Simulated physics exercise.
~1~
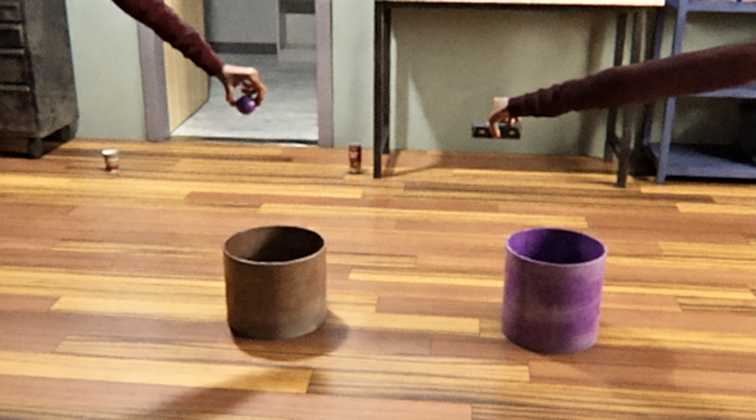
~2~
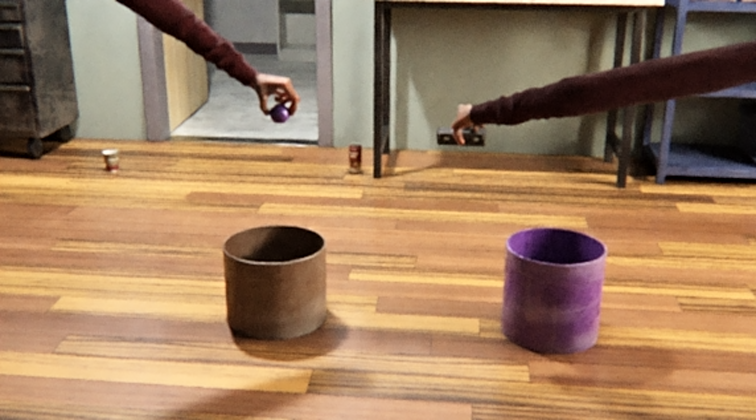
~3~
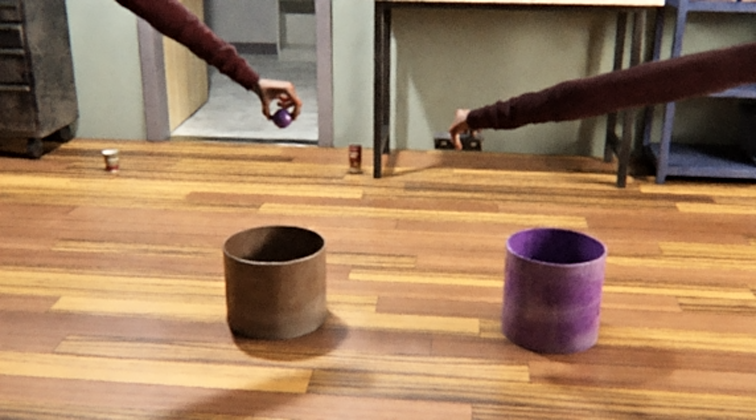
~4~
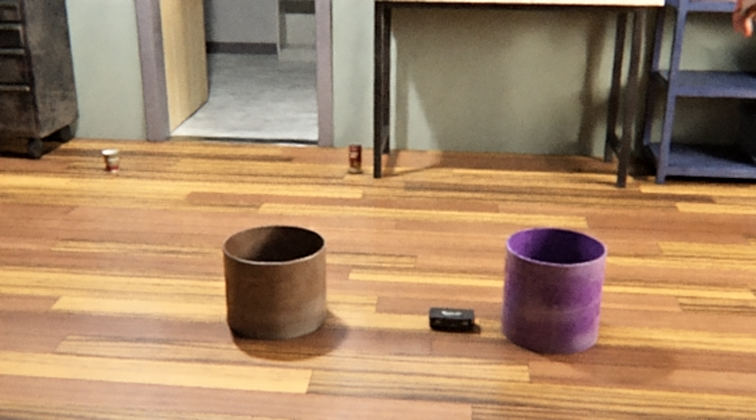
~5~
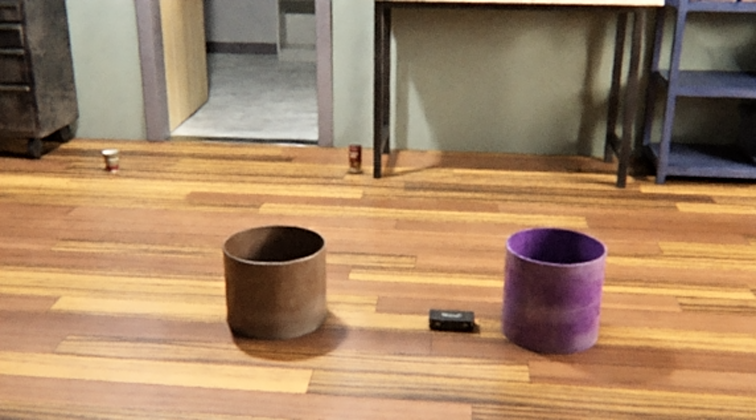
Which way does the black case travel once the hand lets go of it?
The black case moves down, ending up on the wooden floor just to the left of the purple bucket.
